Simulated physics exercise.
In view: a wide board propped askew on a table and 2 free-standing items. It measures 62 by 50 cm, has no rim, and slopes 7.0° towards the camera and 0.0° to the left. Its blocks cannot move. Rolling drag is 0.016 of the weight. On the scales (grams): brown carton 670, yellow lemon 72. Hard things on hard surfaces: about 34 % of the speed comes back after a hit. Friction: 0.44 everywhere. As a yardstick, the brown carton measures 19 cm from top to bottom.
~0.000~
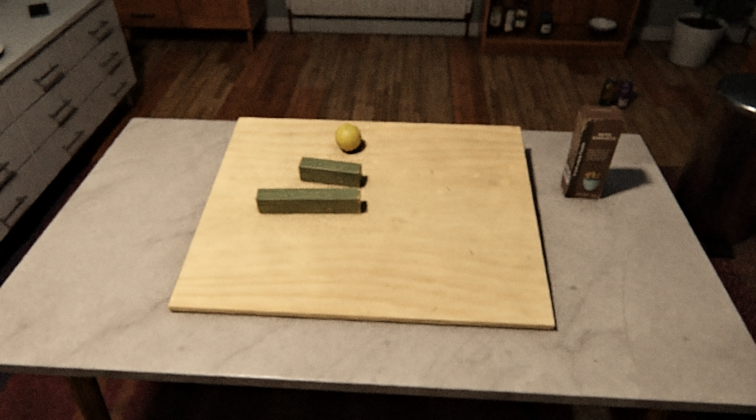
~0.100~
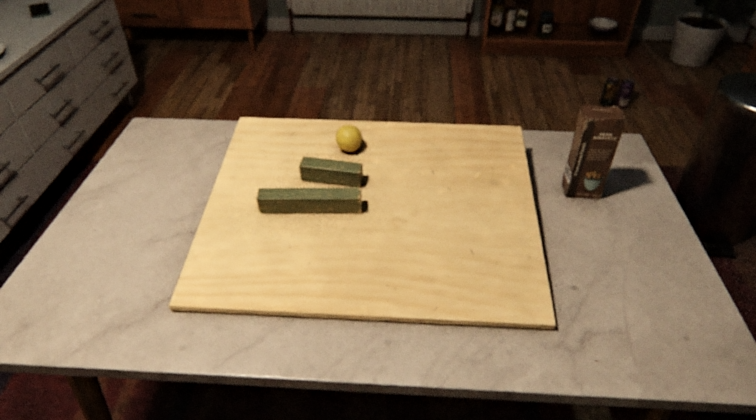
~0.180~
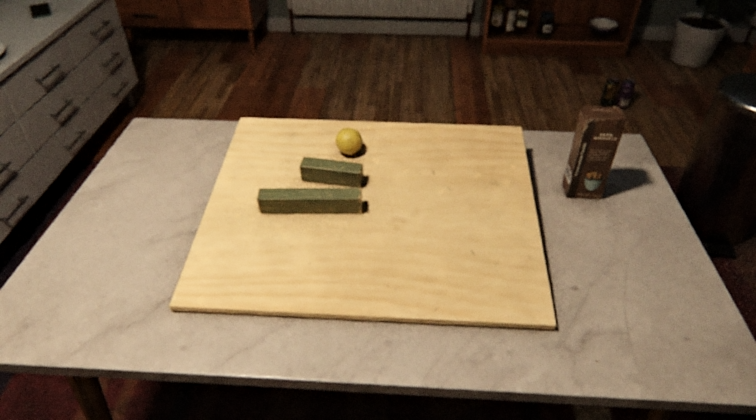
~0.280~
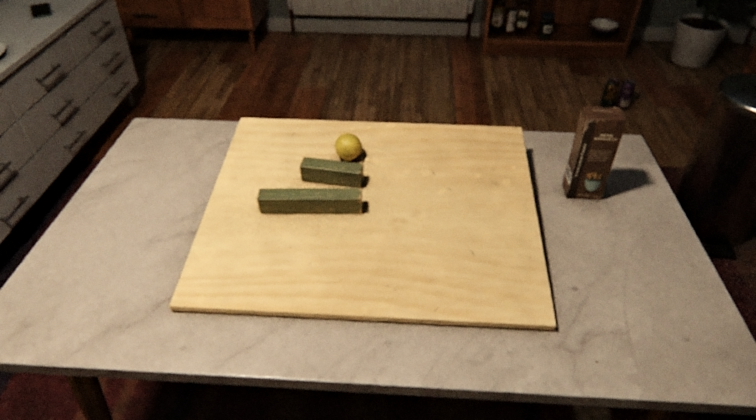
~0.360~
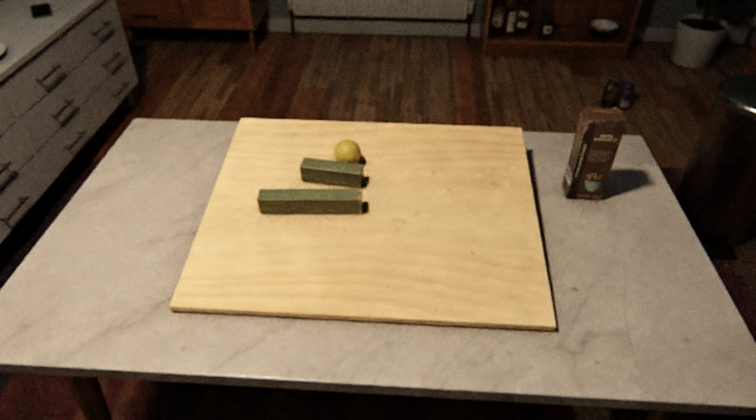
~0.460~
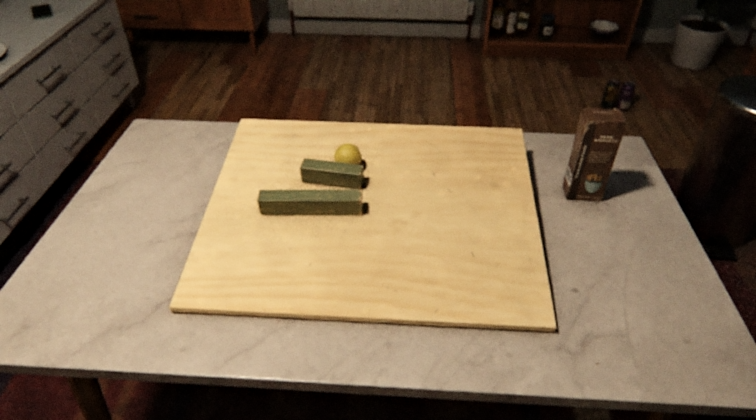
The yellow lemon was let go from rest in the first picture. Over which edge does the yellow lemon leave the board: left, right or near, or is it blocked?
It comes to this: Blocked.
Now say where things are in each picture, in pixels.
In the first frame, 41 cm of board to the near edge; yellow lemon (348, 137); brown carton (591, 154).
In the second frame, 41 cm of board to the near edge; yellow lemon (349, 138); brown carton (591, 154).
In the third frame, 40 cm of board to the near edge; yellow lemon (349, 141); brown carton (592, 154).
In the fourth frame, 38 cm of board to the near edge; yellow lemon (348, 147); brown carton (592, 155).
In the fifth frame, 36 cm of board to the near edge; yellow lemon (347, 154); brown carton (592, 155).
In the sixth frame, 35 cm of board to the near edge; yellow lemon (348, 158); brown carton (592, 156).
After 0.56 s, 35 cm of board to the near edge; yellow lemon near (349, 158).
After 0.76 s, yellow lemon resting near (349, 158).
At rest (1.2 s), 35 cm of board to the near edge; brown carton in place, give or take 8 cm. Seen from the same camera at the end, yellow lemon near (349, 158).
